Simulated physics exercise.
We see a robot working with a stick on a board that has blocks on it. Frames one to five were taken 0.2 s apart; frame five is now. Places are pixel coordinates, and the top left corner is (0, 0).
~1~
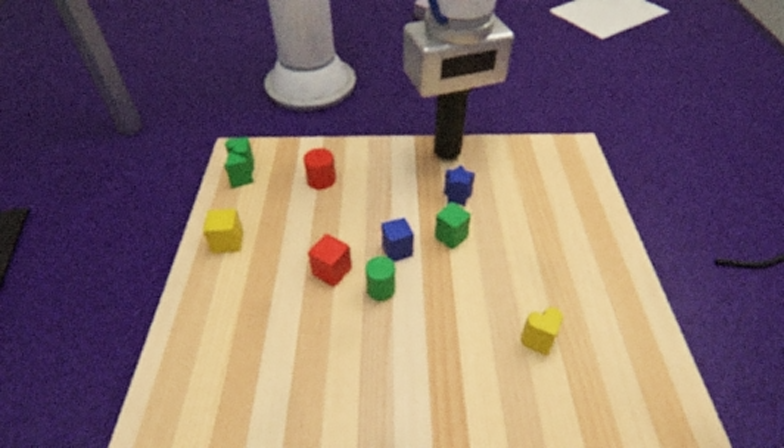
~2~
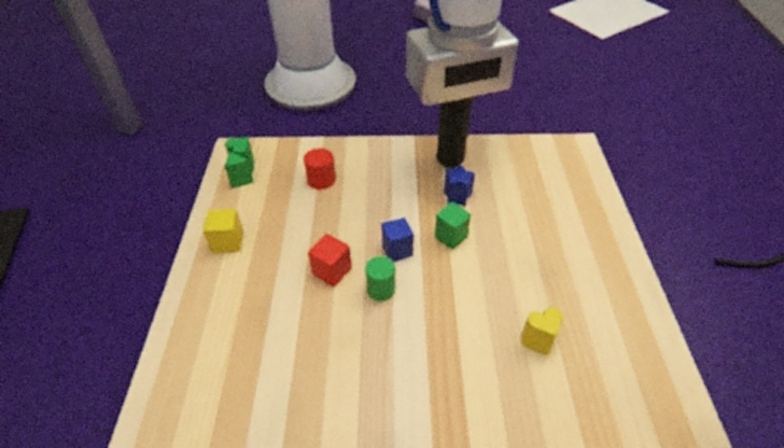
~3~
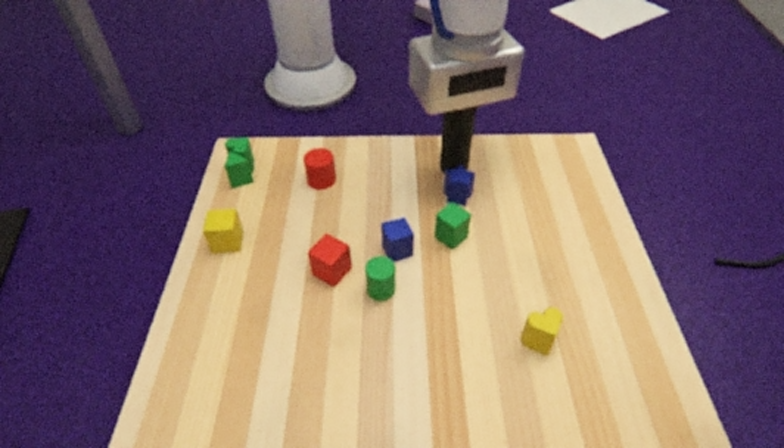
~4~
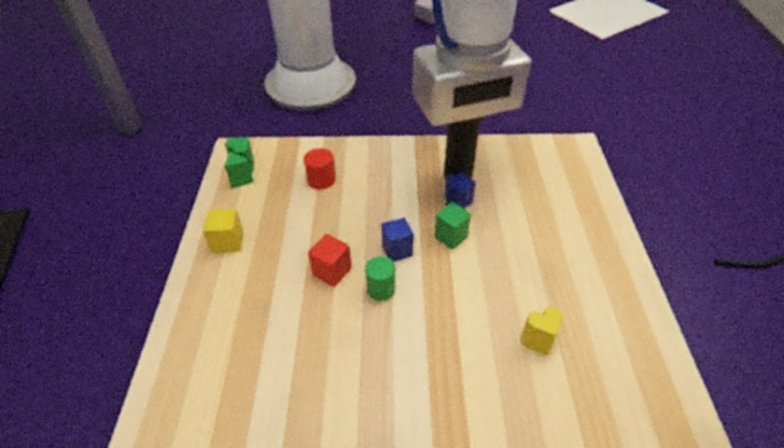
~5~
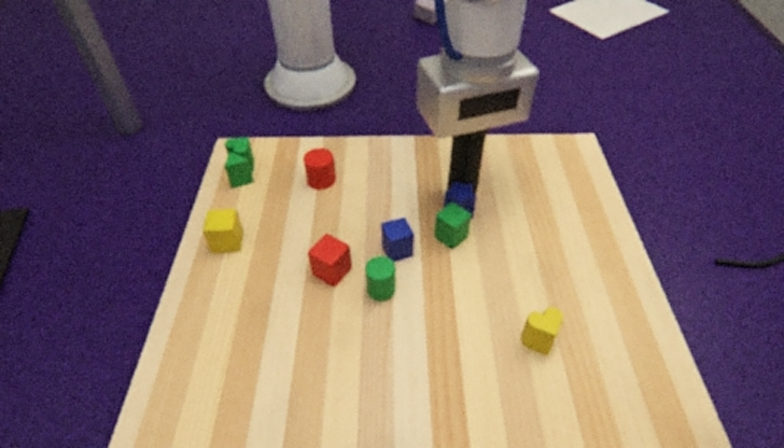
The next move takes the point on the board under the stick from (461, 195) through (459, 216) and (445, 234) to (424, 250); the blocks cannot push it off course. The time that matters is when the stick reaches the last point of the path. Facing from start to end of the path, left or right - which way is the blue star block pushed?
Heads left.
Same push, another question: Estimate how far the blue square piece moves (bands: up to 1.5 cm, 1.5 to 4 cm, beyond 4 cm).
The smallest band: Under 1.5 cm.
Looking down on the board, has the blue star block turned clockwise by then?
No.
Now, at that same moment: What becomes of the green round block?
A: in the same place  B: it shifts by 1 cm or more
A: In the same place.
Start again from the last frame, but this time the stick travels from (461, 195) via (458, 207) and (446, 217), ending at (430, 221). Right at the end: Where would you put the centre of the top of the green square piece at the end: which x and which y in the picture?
Around (448, 234).
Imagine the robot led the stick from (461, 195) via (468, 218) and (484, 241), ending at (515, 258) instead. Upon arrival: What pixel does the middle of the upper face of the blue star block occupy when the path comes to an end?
At the end it should sit near (478, 240).
What follows on the original path. One third of the way, stick at (460, 210); green square piece at (447, 230), turned 30° clockwise; blue star block at (461, 213).
Two thirds of the way, stick at (445, 228); green square piece at (439, 250), turned 55° clockwise; blue star block at (457, 232), turned 25° anticlockwise.
At the end, stick at (424, 245); green round block still; blue square piece at (394, 229); green square piece at (439, 259), turned 85° clockwise; blue star block at (454, 239), turned 65° anticlockwise.
